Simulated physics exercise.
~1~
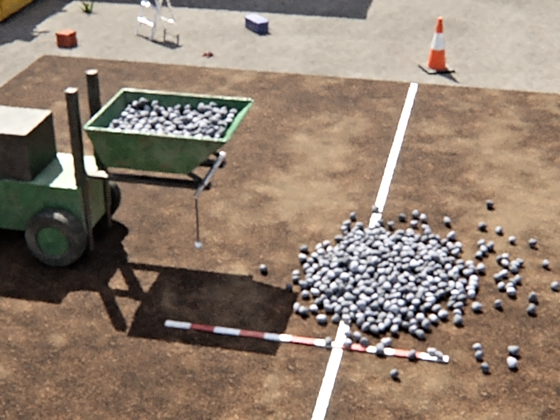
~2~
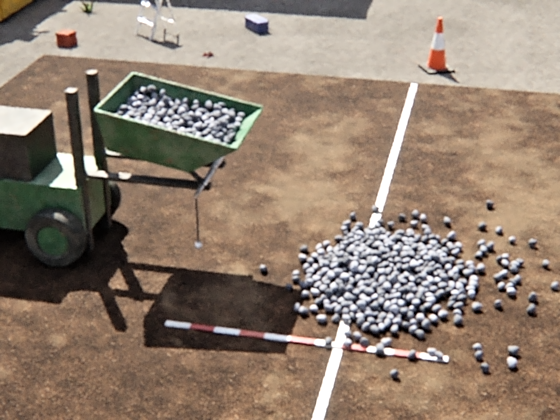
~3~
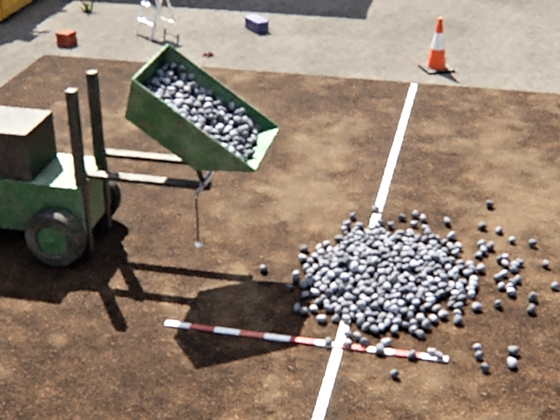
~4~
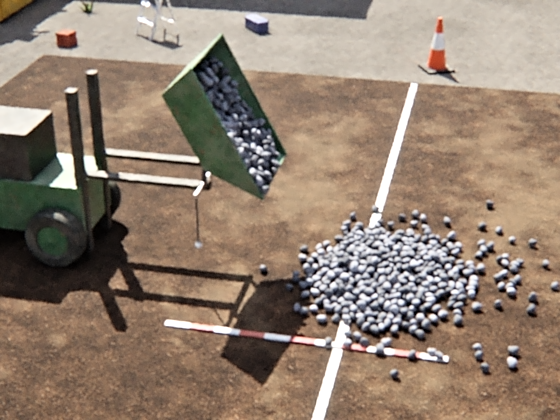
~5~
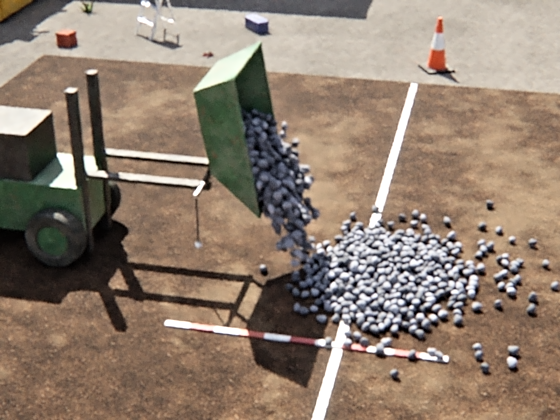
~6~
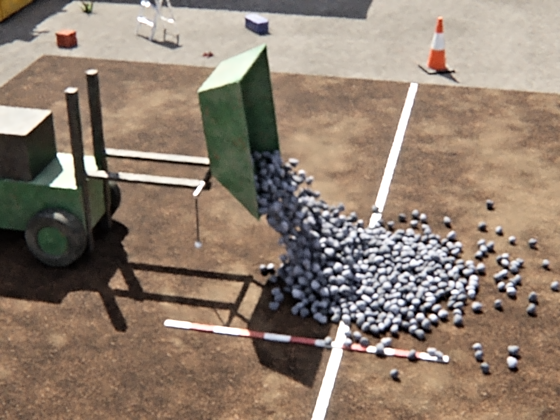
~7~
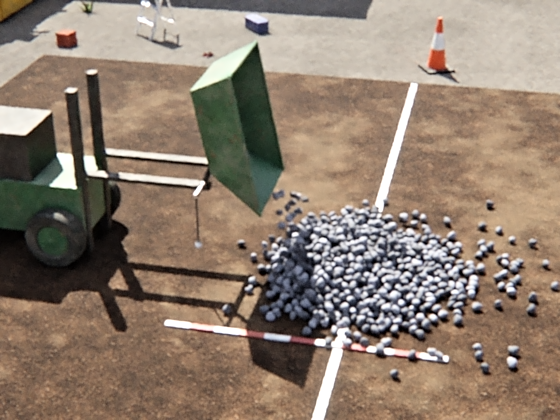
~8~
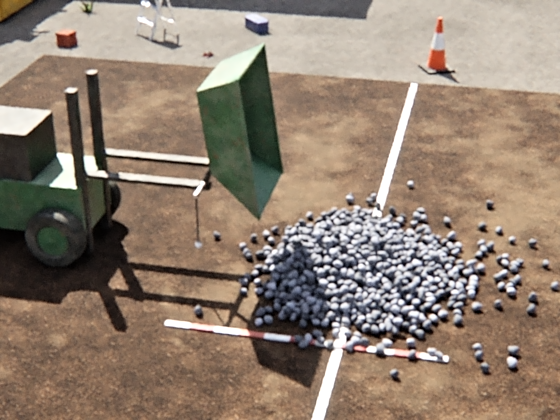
A green fork truck stands at the left of a brown dirt yard, seen from above, holding up a green skip full of grey rounded stones. To the right, a loose heap of similar stones lies across a white painted line, with a red and white striped staff in front and an orange cone behind. The skip tips forward to the right, steeper and steeper, until the stones slide out over its lower edge. They pour onto the near side of the heap and spread, while the skip rocks slightly. Finally the skip hangs steeply tipped and empty above a larger heap still straddling the line.
